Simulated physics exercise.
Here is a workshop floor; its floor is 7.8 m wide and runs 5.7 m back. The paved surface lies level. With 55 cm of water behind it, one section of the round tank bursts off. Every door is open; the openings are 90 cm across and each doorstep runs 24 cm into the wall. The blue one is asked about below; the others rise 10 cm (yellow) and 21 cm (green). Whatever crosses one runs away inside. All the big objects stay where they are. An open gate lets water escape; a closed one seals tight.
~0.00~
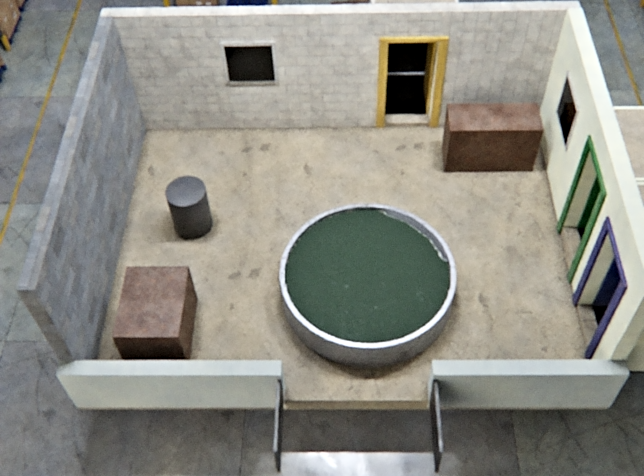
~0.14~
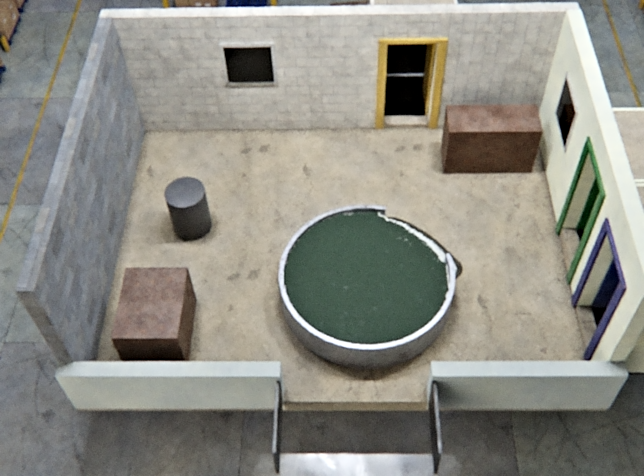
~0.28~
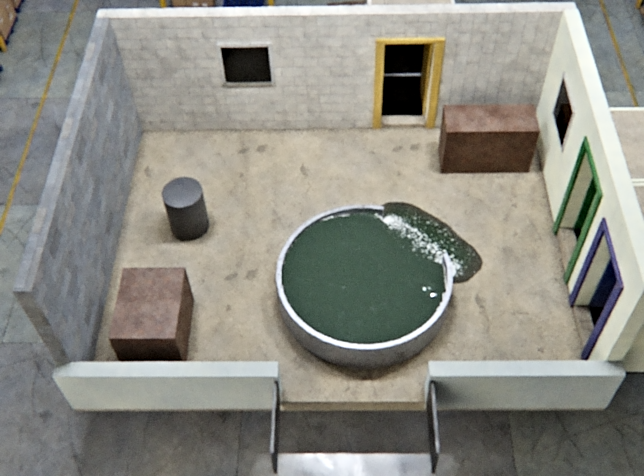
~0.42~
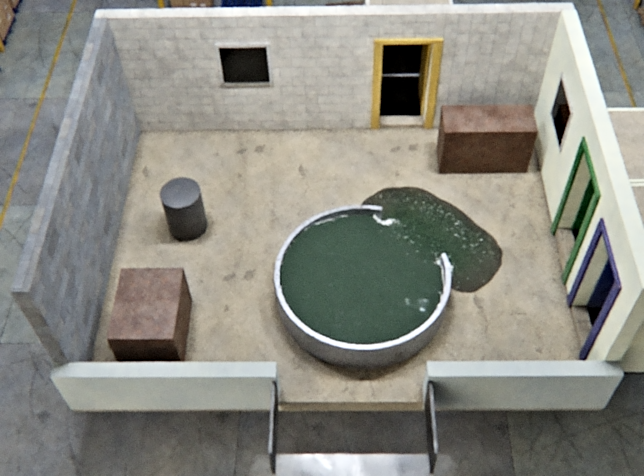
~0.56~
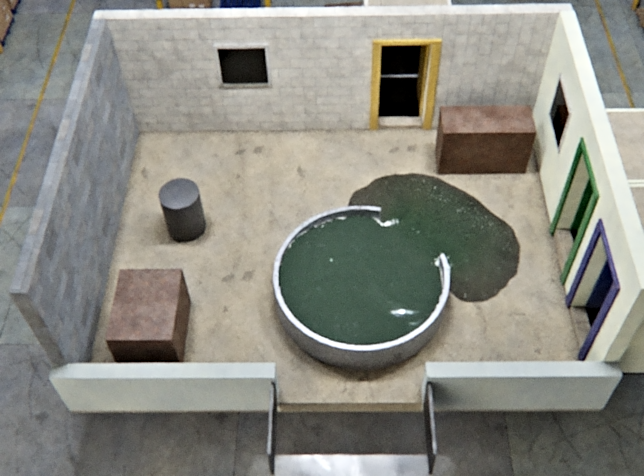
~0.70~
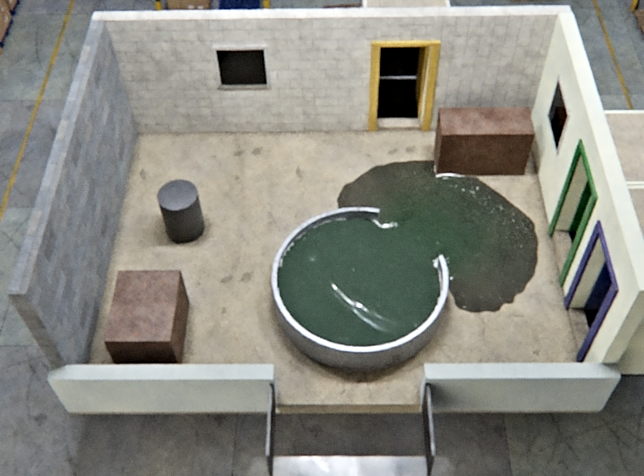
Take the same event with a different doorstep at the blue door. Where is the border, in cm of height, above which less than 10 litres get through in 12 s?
About 11 cm.
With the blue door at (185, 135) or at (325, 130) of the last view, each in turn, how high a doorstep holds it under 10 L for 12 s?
Roughly 7.0 and 7.5 cm.
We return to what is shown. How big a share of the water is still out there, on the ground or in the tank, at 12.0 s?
About 84 per cent.
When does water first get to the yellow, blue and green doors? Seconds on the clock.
Yellow 1.2 s, blue 1.8 s, green 0.9 s.
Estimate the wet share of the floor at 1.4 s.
Some 25 per cent of it.
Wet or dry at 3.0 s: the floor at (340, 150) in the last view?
It is under water.
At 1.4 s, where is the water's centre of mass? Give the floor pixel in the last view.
Around (388, 272).
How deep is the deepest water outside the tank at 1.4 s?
Roughly 41 cm.
After 1.4 s water covers 25 % of the floor, deepest (41 cm) near (539, 187); it has not reached the blue door.
After 3.0 s water covers 35 % of the floor, deepest (36 cm) near (527, 133); 6 cm at the blue door, 0 litres in over its 7 cm doorstep.
After 12.0 s water covers 100 % of the floor, deepest (10 cm) near (437, 339); 9 cm at the blue door, 52 litres in over its 7 cm doorstep.
At the blue door as built, the water arrived by 1.9 s and peaked near 12 cm at 10.0 s.
With a doorstep of 10 cm, 18 litres would have come in within the 12 s; with 13.5 cm, 3 litres. So under 10 litres takes about 11 cm.
